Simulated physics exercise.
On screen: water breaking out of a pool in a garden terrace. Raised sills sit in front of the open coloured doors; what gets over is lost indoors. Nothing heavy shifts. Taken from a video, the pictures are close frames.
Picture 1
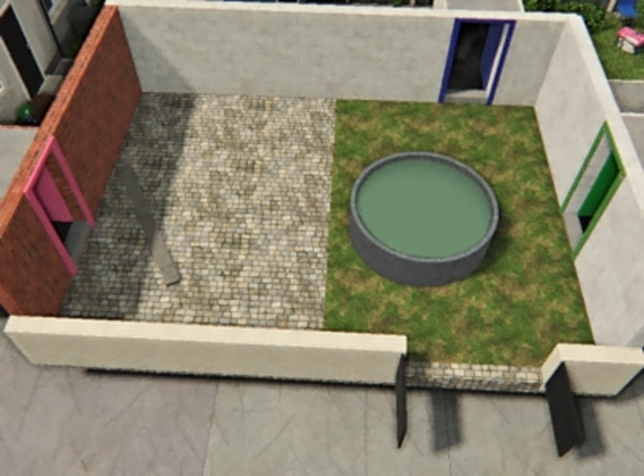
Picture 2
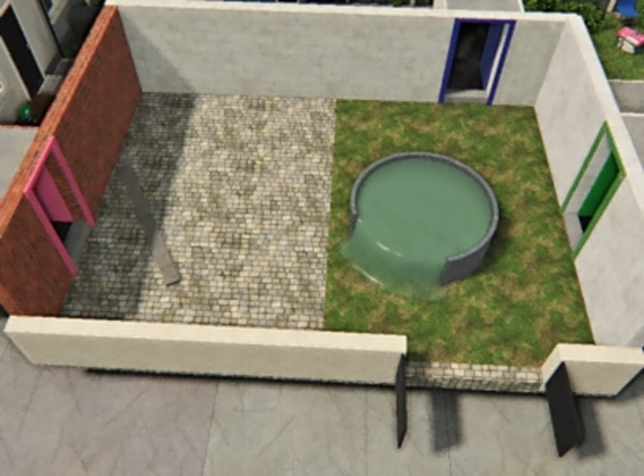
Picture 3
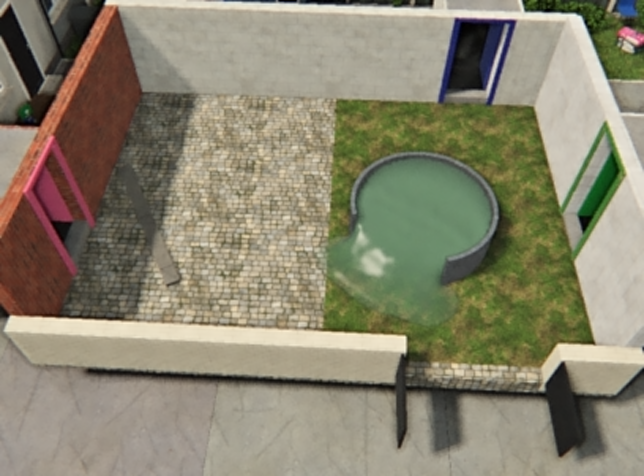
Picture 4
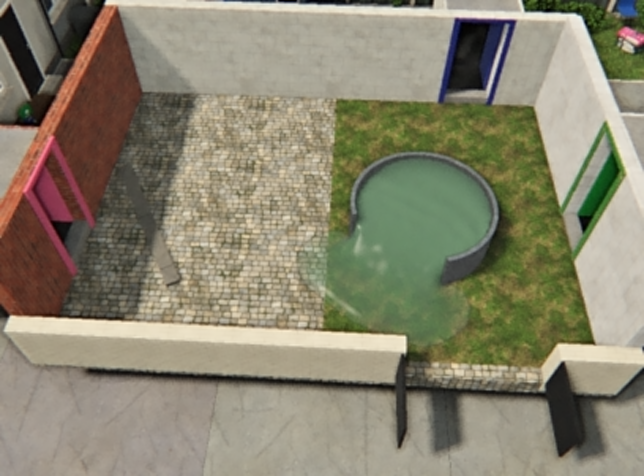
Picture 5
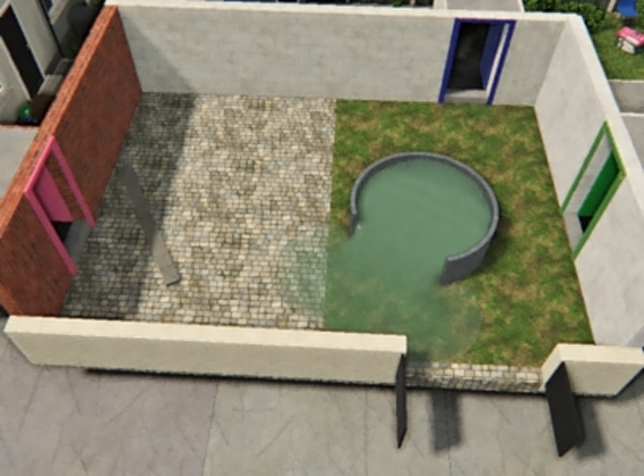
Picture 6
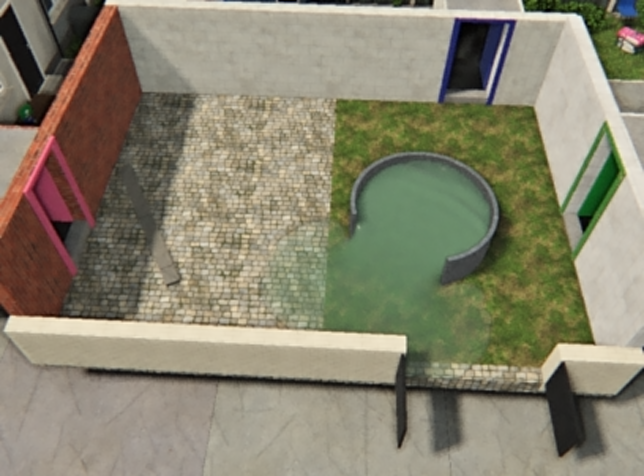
In a walled garden terrace, half paved and half grass, a round grey pool sits full of still green water. A section of its front wall opens, and water pours out through the gap across the grass. The murky sheet spreads forward and left onto the paving, thinning as it widens.
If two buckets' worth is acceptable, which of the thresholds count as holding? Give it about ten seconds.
The pink door counts as holding, the green door counts as holding, the blue door counts as holding.
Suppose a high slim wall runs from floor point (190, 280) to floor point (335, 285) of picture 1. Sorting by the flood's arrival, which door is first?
My pick is the door marked pink.
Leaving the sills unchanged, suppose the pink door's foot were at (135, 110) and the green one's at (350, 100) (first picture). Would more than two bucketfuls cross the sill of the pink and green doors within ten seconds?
Note: Pink door lets in too little; green door lets in too little.
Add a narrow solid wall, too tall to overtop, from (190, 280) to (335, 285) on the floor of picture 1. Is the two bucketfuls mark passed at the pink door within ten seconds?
Looks like the pink door doesn't reach that amount here.
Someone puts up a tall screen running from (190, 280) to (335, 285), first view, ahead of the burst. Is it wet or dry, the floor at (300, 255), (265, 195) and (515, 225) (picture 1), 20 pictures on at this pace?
Submerged, submerged, untouched.
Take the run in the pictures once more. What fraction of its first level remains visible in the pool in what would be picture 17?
Estimate: Around 40 per cent.
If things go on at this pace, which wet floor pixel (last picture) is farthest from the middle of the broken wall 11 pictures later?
Close to (49, 343), I think.
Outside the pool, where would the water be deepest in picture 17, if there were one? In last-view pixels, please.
Look close to (368, 348).
A moment on, water covers 20 % of the floor; the pink door not reached, the green door not reached, the blue door not reached.
Next, water covers 25 % of the floor; the pink door not reached, the green door not reached, the blue door not reached.
Then, water covers 35 % of the floor; the pink door wet at the sill, nothing in, the green door not reached, the blue door not reached.
Later, water covers 55 % of the floor; the pink door wet at the sill, nothing in, the green door not reached, the blue door not reached.
In the end, water covers 75 % of the floor; the pink door wet at the sill, nothing in, the green door not reached, the blue door not reached.
